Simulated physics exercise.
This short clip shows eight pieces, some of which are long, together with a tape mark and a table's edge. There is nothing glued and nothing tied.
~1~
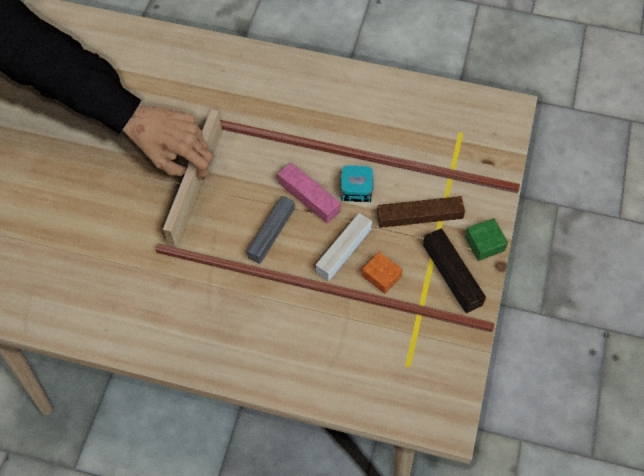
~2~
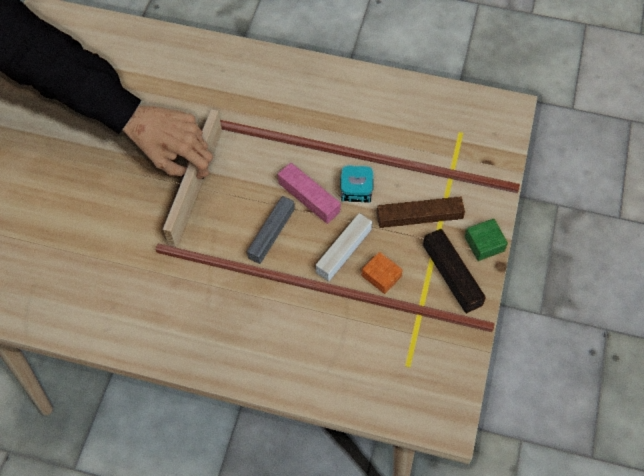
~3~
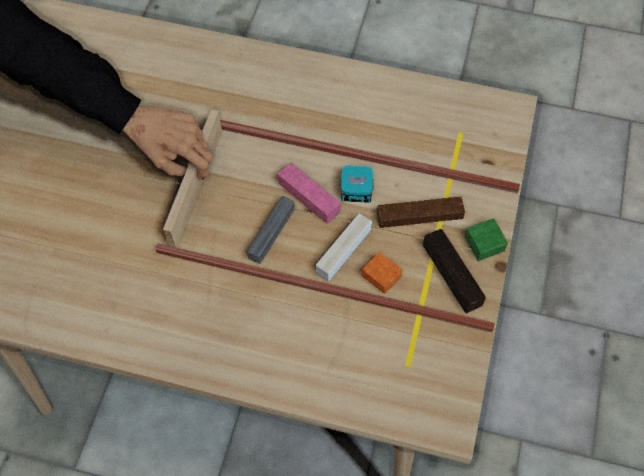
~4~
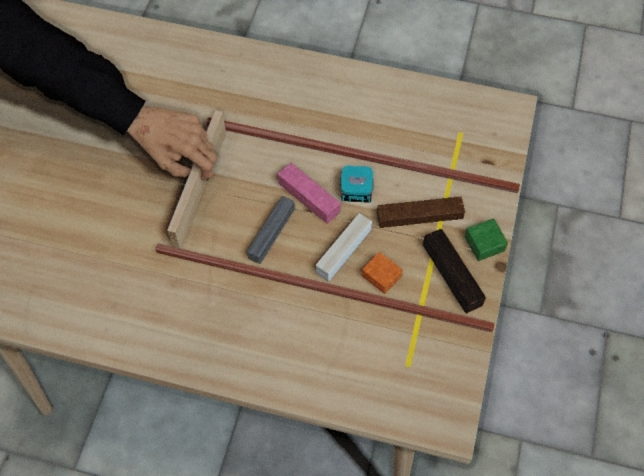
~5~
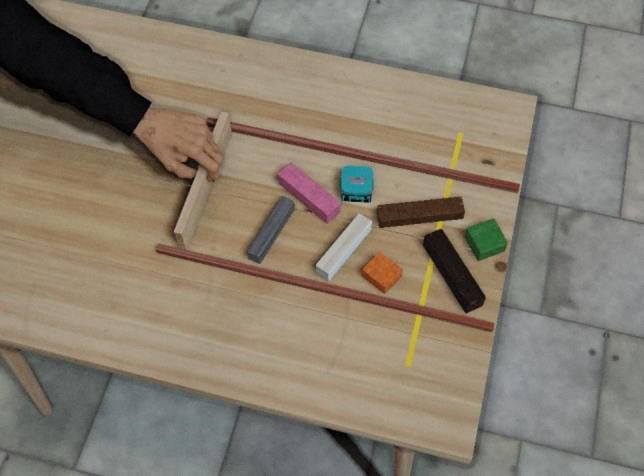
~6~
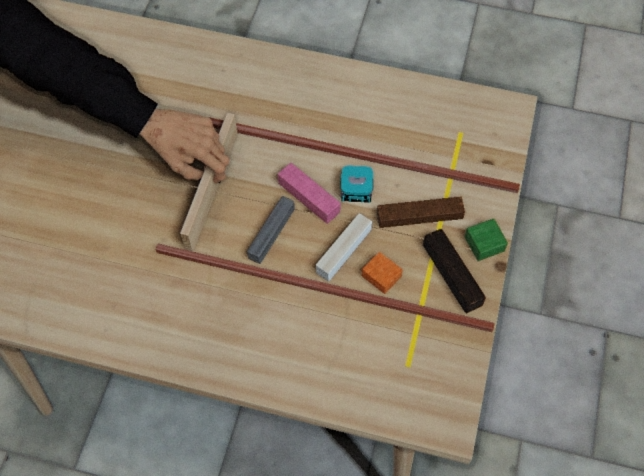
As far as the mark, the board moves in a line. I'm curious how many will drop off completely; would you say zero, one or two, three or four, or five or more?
I would say one or two.
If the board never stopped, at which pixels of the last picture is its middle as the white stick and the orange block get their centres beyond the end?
Around (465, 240), then around (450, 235).
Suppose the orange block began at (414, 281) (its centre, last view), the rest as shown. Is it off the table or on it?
From that start it hangs on.
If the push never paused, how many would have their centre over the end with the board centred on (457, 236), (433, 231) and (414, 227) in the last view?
Result per place: 4; 2; 0.
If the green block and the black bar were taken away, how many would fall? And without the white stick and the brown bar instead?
Try one: 0; try two: 0.
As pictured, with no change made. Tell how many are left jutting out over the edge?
The number would be 2.
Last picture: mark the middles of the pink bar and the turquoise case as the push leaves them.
Pink bar at (461, 235), turquoise case at (463, 190).
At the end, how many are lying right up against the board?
Number: 3.
A little later, none off yet; green block at rest near (486, 240); black bar at rest near (454, 270); brown bar at rest near (421, 212).
When it is over, the number that fall off is one or two; down, black bar and green block.
